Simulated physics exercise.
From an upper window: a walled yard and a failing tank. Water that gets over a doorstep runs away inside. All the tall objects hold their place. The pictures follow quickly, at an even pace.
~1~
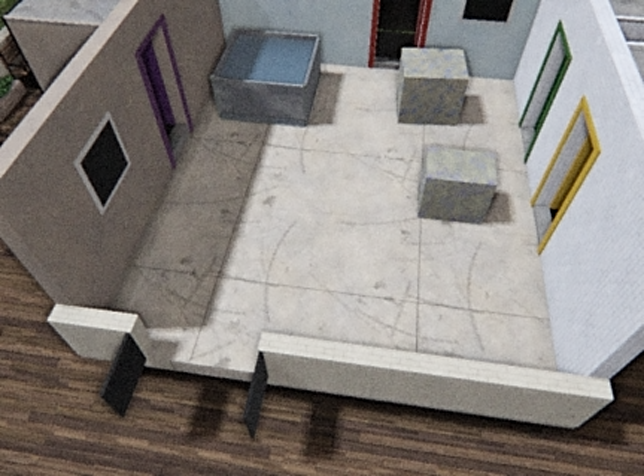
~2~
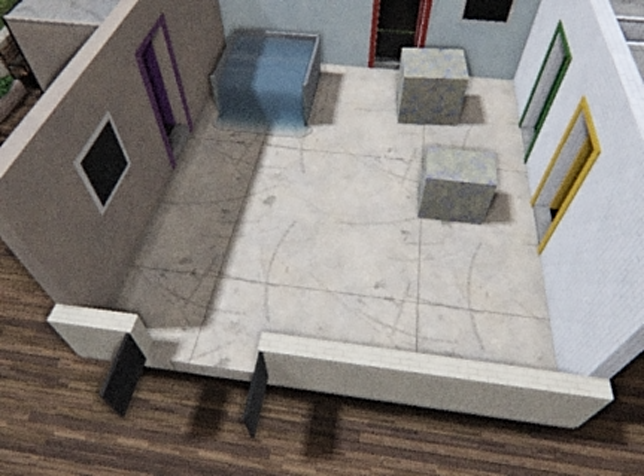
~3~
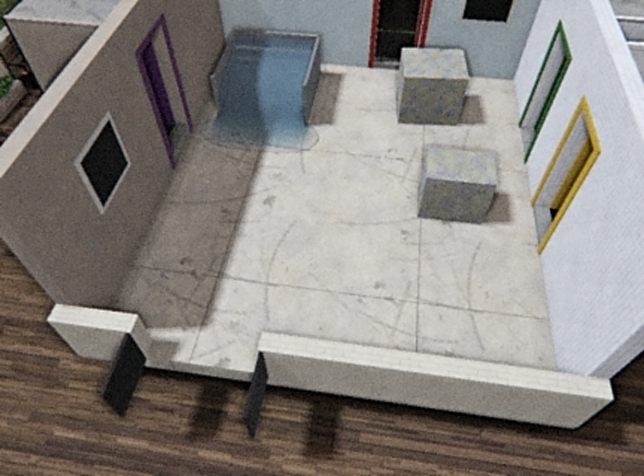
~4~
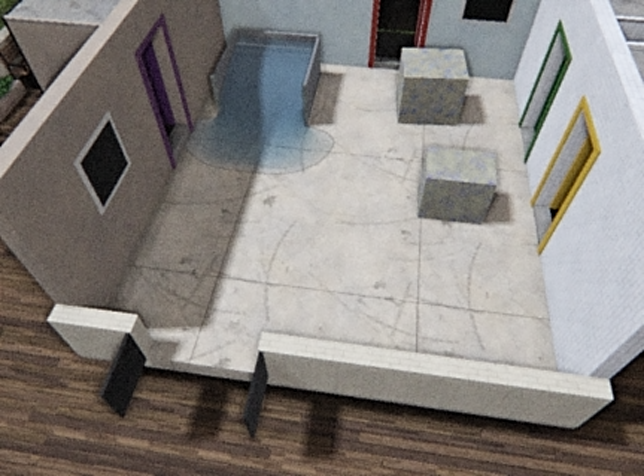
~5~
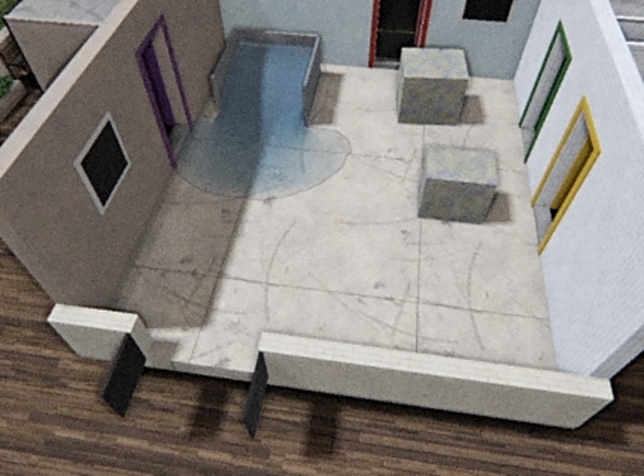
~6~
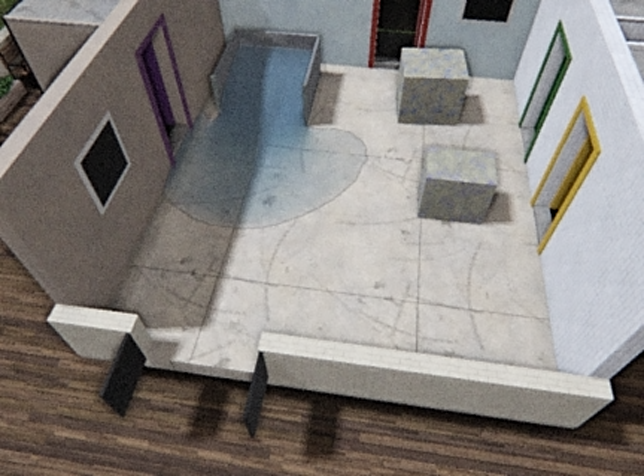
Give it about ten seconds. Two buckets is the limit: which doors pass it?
One by one: The purple door holds within the limit; the red door holds within the limit; the yellow door holds within the limit; the green door holds within the limit.
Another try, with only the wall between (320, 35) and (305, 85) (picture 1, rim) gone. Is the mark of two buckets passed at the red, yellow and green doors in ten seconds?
In short: The red door passes that mark, the yellow door lets more in, the green door goes over.
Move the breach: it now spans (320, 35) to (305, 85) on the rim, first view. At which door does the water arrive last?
I say the door marked purple.
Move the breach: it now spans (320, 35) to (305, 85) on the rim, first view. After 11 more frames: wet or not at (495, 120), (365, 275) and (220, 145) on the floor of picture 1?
As listed: Under water, free of water, free of water.
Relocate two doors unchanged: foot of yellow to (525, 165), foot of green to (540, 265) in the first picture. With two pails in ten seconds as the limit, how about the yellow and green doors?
My reading: Yellow door keeps below it, green door goes over.
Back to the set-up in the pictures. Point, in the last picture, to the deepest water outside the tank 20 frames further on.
Around (549, 397).
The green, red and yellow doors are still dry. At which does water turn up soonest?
It is the yellow one.
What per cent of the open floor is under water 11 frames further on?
Roughly 55 per cent.
A moment on, water covers 45 % of the floor; the purple door wet at the sill, nothing in, the red door not reached, the yellow door not reached, the green door not reached.
Next, water covers 55 % of the floor; the purple door wet at the sill, nothing in, the red door not reached, the yellow door not reached, the green door not reached.
Then, water covers 60 % of the floor; the purple door wet at the sill, nothing in, the red door not reached, the yellow door not reached, the green door not reached.
Later, water covers 70 % of the floor; the purple door wet at the sill, nothing in, the red door not reached, the yellow door wet at the sill, nothing in, the green door wet at the sill, nothing in.
In the end, water covers 85 % of the floor; the purple door wet at the sill, nothing in, the red door wet at the sill, nothing in, the yellow door under two buckets in, the green door under two buckets in.
